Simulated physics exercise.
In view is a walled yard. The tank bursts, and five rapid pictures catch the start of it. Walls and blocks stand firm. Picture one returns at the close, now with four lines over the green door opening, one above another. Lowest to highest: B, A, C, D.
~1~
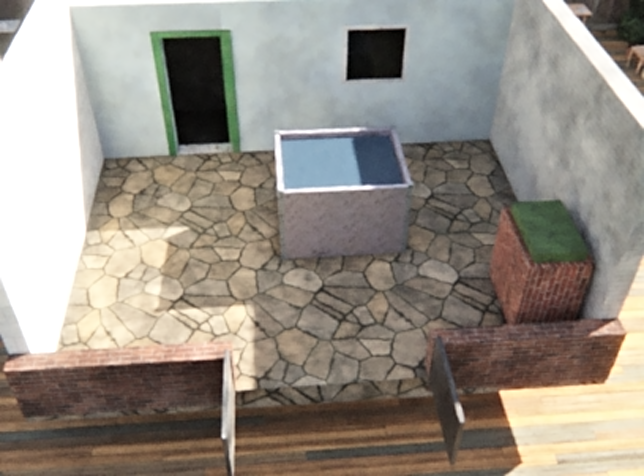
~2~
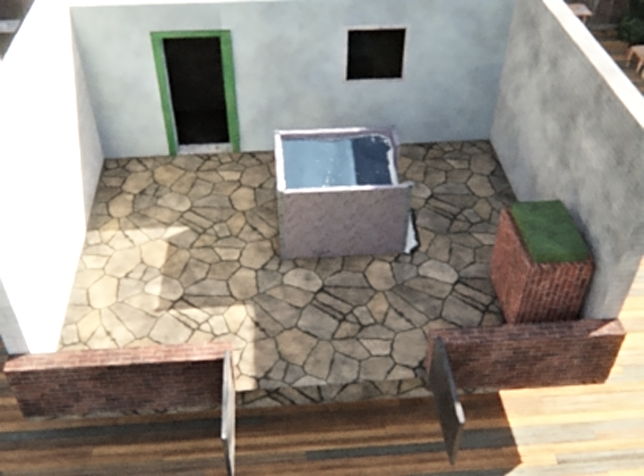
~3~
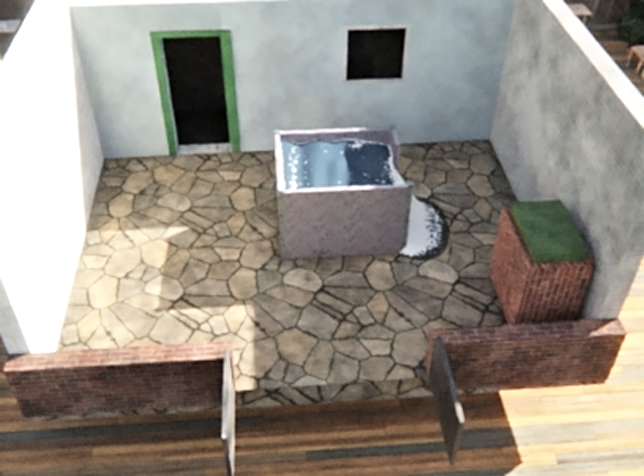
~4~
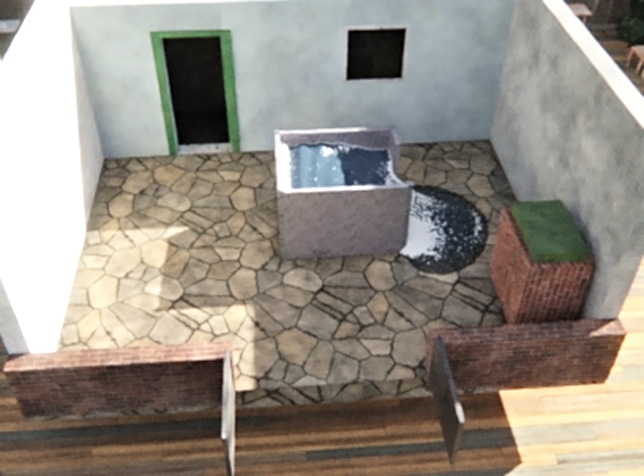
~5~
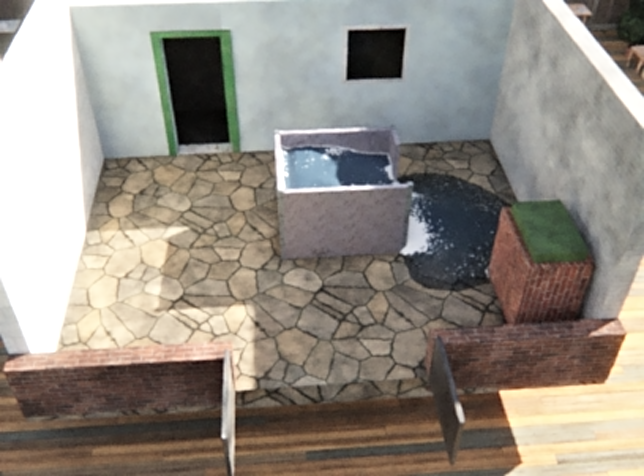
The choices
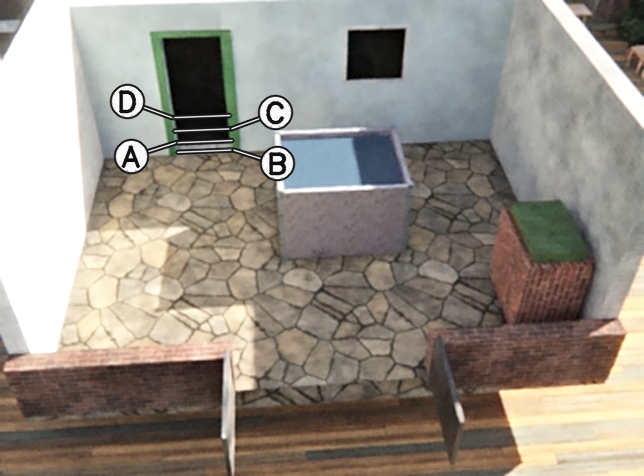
We see a walled yard with stone paving, a green-framed doorway and a raised tank whose still water becomes choppy and pours out on the right side, spreading in a dark, foamy pool toward the grass-topped brick block.
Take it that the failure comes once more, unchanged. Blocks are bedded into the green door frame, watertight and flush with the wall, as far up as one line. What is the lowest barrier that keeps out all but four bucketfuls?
Choose B.
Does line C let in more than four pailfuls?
No, that is safe.
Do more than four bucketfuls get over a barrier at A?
No, that is safe.
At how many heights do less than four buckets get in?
All of the four.
In white, A at (204, 141); B at (205, 151); C at (202, 129); D at (201, 116); from the bottom up B, A, C, D.
With A, nothing gets over.
With B, a splash gets over, under a bucket.
With C, nothing gets over.
With D, nothing gets over.
